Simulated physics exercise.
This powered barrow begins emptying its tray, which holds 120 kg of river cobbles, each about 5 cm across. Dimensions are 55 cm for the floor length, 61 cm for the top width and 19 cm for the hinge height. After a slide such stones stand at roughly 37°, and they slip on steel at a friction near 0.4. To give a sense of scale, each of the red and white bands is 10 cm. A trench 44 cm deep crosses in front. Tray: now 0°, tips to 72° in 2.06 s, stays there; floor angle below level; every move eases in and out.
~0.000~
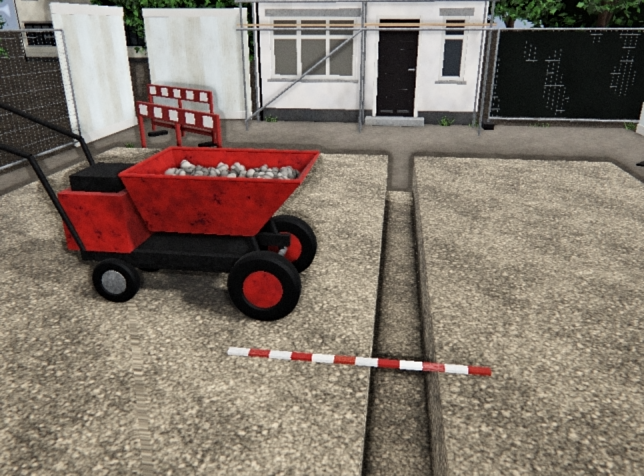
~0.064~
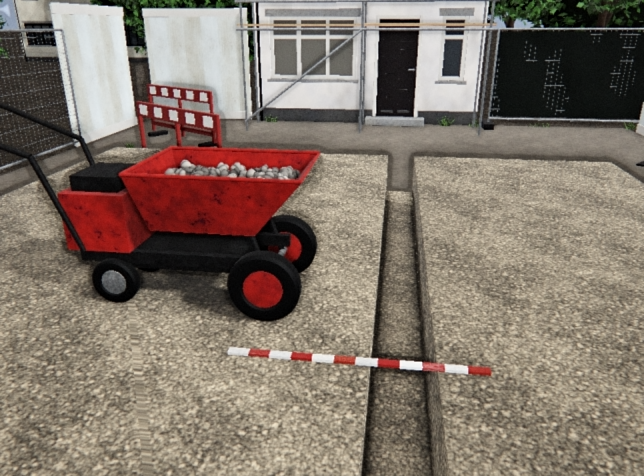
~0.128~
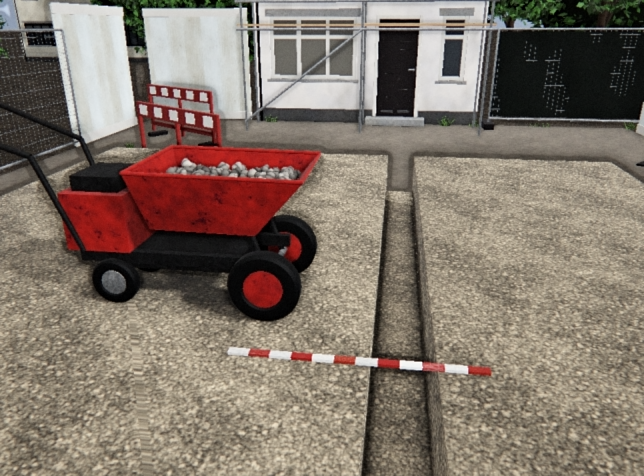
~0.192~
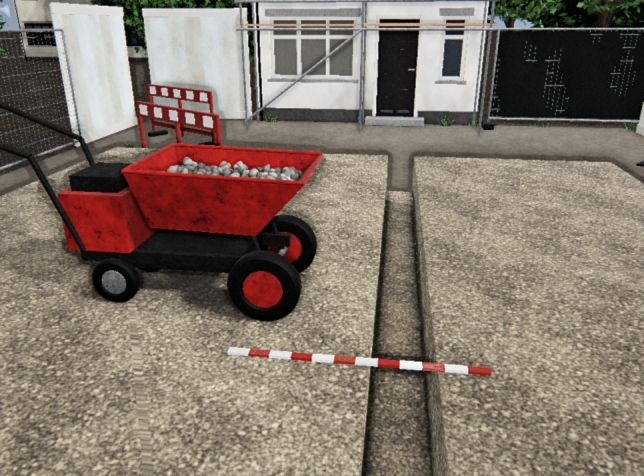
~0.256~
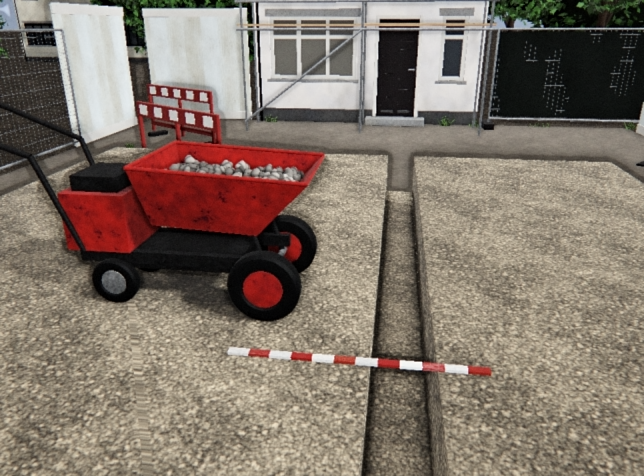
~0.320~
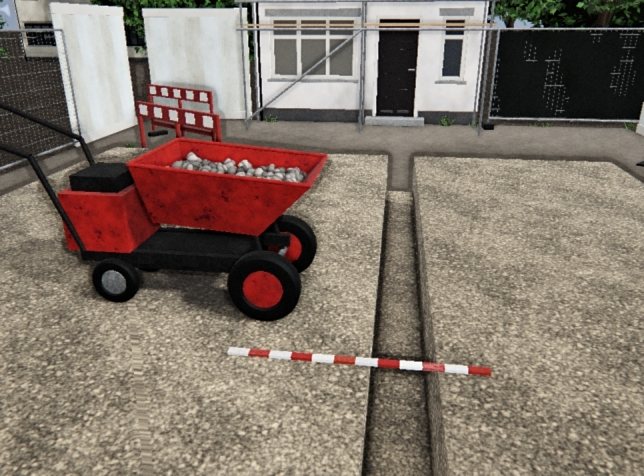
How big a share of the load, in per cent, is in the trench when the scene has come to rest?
A share of about 84 percent.
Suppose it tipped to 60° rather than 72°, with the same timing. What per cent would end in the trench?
It would come to about 75 percent.
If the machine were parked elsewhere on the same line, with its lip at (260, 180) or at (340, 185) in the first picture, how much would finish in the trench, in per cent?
First spot about 95, second spot about 35 per cent.
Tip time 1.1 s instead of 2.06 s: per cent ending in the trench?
Then some 70 per cent would.
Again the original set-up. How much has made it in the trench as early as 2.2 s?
I'd say near 50 per cent at that time.
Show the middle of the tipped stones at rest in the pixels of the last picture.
Their middle lands near (407, 354).
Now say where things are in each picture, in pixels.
In the first frame, the tray is at 0°, its lip at (300, 182); the top of the load is at (244, 172).
The second frame shows lip at (301, 182), floor tilted 0°, highest stones at (231, 171); the stones move at 0.1 m/s on average.
In the third frame, the tray is at 1°, its lip at (302, 183); the top of the load is at (223, 170); the stones move at 0.1 m/s on average.
The fourth frame shows lip at (304, 184), floor tilted 2°, highest stones at (219, 170); the stones move at 0.2 m/s on average.
In the fifth frame, the tray is at 3°, its lip at (307, 185); the top of the load is at (213, 167); the stones move at 0.2 m/s on average.
In the sixth frame, the tray is at 5°, its lip at (310, 186); the top of the load is at (216, 166); the stones move at 0.3 m/s on average.
After 1.5 s the floor is at 61°; 100 % in the tray; the foremost stones are at (391, 252).
After 2.2 s the floor is at 72°; 36 % in the tray, 52 % in the trench, 12 % past the trench; the foremost stones are at (510, 318).
After 2.5 s the floor is at 72°; 13 % in the tray, 71 % in the trench, 16 % past the trench; the foremost stones are at (542, 307).
After 4.5 s the floor is at 72°; 0 % in the tray, 84 % in the trench, 16 % past the trench; the foremost stones are at (553, 316).
